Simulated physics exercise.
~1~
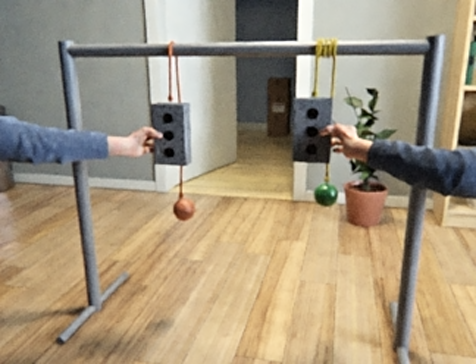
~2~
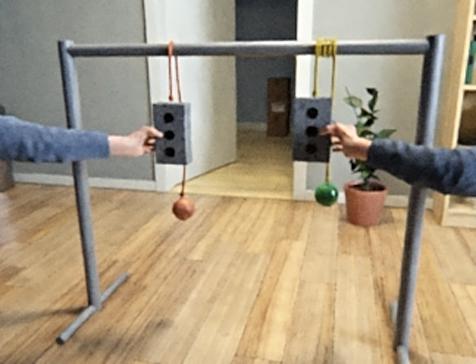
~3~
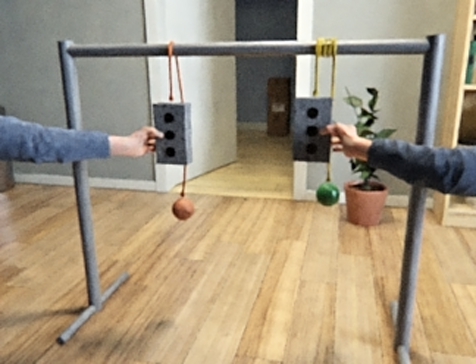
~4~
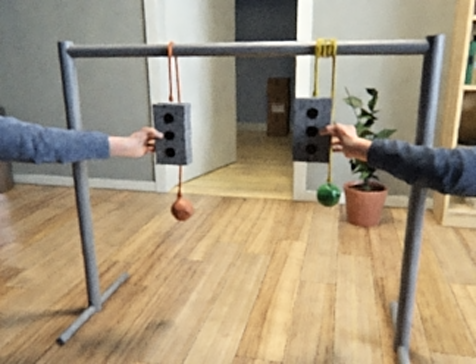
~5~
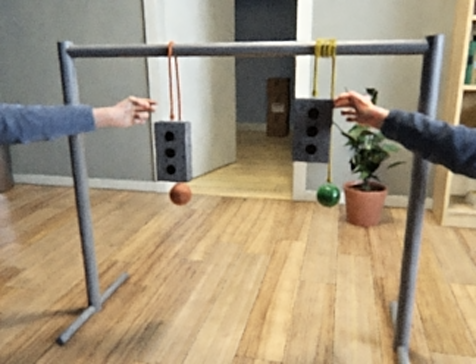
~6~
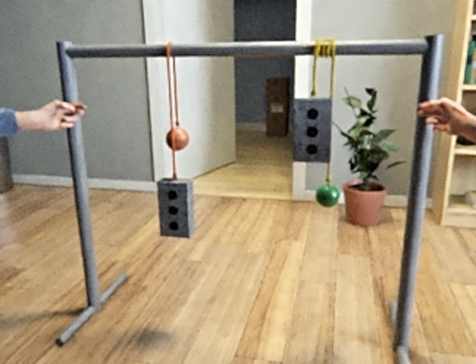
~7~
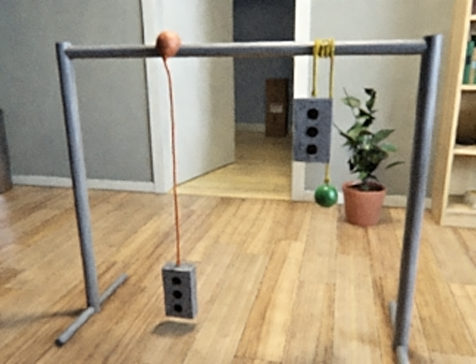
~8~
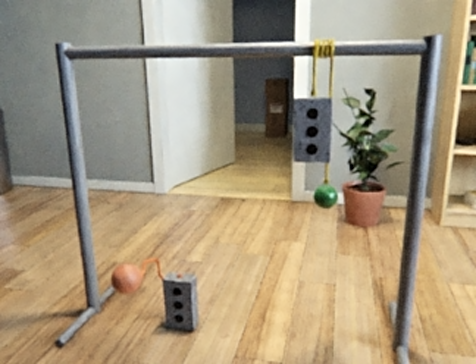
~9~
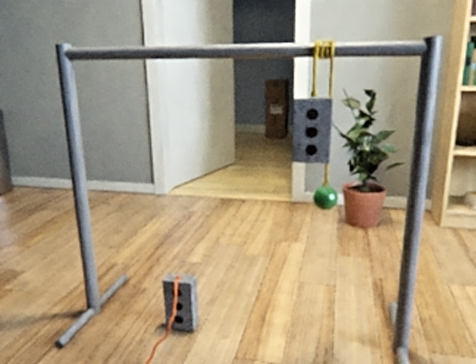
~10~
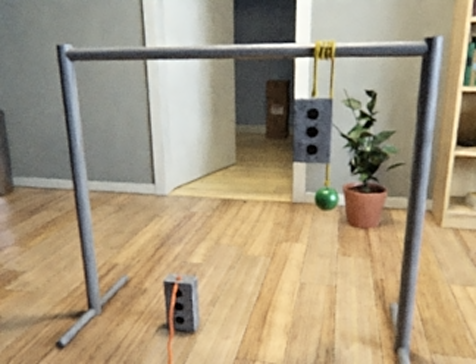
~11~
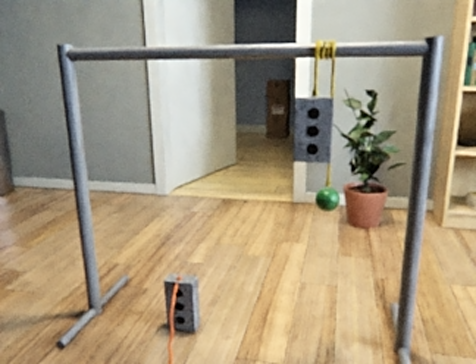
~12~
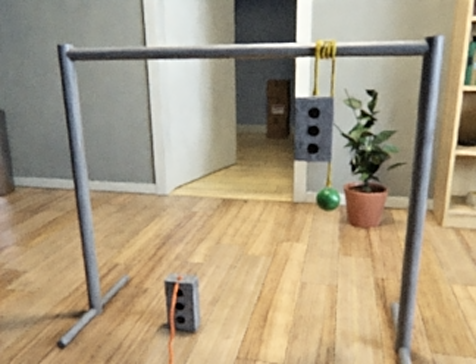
The left gray block, hung by an orange cord over a bar with an orange ball as counterweight, drops to the floor once two hands let go, pulling the ball up and over, while the right block stays hanging with its green ball on a yellow cord.
